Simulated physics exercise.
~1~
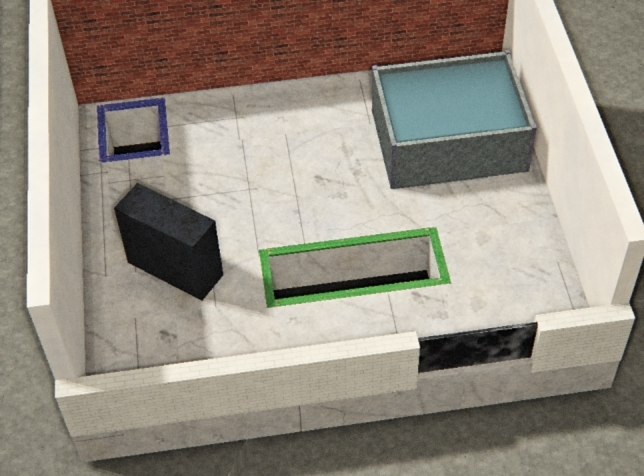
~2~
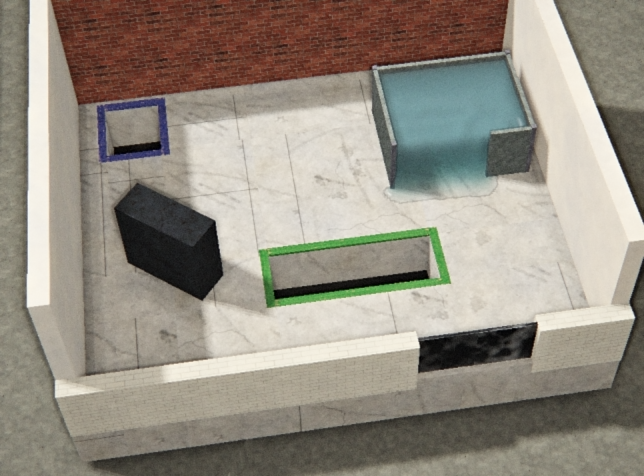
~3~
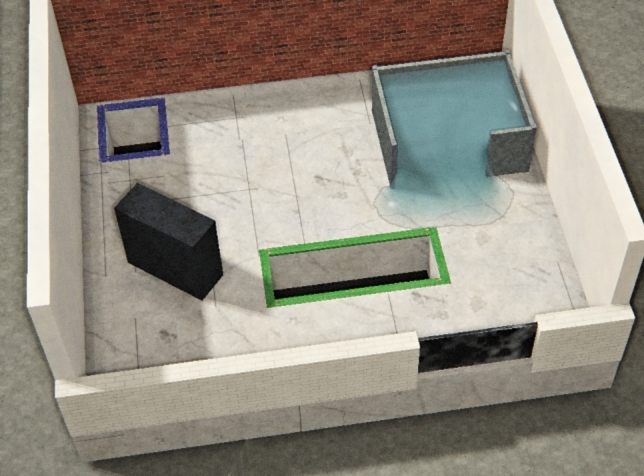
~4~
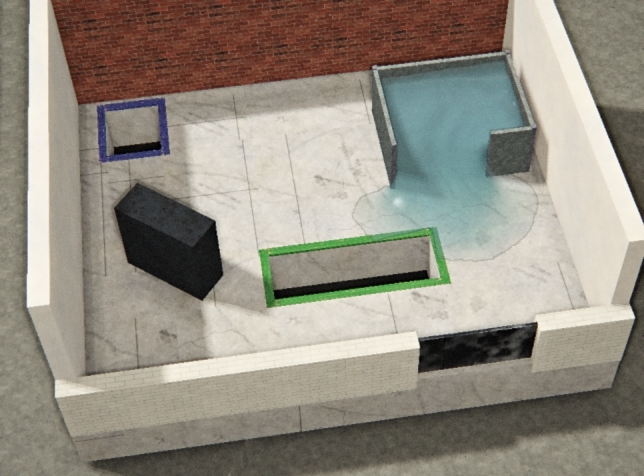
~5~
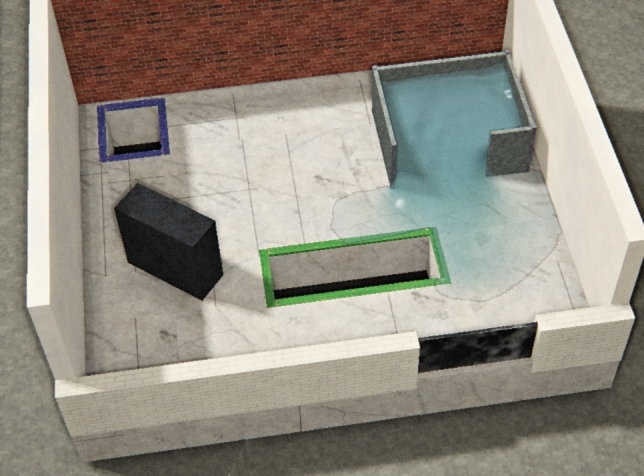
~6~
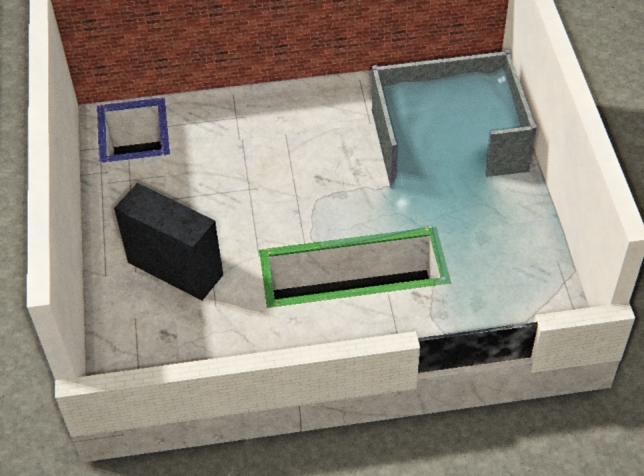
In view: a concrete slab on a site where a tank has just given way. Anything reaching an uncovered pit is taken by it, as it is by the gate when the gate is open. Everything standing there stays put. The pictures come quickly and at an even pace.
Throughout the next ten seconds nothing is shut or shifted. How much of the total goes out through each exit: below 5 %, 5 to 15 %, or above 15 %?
As I see it, the gate will get a thin slice beneath five per cent. The green pit will get a big slice beyond fifteen per cent. The blue pit will get a thin slice beneath five per cent.
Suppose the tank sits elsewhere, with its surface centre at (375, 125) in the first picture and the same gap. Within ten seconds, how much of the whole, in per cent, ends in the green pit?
Parts in a hundred: Green 90.
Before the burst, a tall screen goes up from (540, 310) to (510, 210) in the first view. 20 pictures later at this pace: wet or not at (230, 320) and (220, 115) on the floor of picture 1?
In the listed order, the first spot is swamped and the second is spared.
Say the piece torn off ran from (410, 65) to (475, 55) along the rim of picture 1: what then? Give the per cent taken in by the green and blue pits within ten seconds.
The green pit gets 10 per cent and the blue pit 30 per cent.
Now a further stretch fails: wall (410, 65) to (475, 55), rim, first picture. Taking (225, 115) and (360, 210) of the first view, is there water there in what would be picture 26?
The first ends up soaked, the second ends up unsoaked.
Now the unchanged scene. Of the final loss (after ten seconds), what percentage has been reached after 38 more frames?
Around 80 percent.
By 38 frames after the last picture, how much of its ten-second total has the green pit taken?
That share would be near 85 %.
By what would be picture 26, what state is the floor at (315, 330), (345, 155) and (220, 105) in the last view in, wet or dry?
Drenched; left dry; left dry.
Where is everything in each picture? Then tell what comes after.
In the first picture, still water in the water tank at (452, 101).
In the second picture, the front is at (492, 184), out from the gap at (441, 168).
In the third picture, water pours out at (441, 168) and has run to (503, 206).
In the fourth picture, water pours out at (441, 170) and has run to (491, 253).
In the fifth picture, the front is at (490, 293), out from the gap at (441, 170).
In the sixth picture, the front is at a hidden place, out from the gap at (441, 170).
A moment on, water covers 25 % of the floor; the gate 0 %, the green pit 16 %, the blue pit 0 %.
Next, water covers 30 % of the floor; the gate 0 %, the green pit 27 %, the blue pit 0 %.
Then, water covers 45 % of the floor; the gate 0 %, the green pit 36 %, the blue pit 0 %.
Later, water covers 55 % of the floor; the gate 0 %, the green pit 48 %, the blue pit 0 %.
In the end, water covers 75 % of the floor; the gate 0 %, the green pit 58 %, the blue pit 3 %.
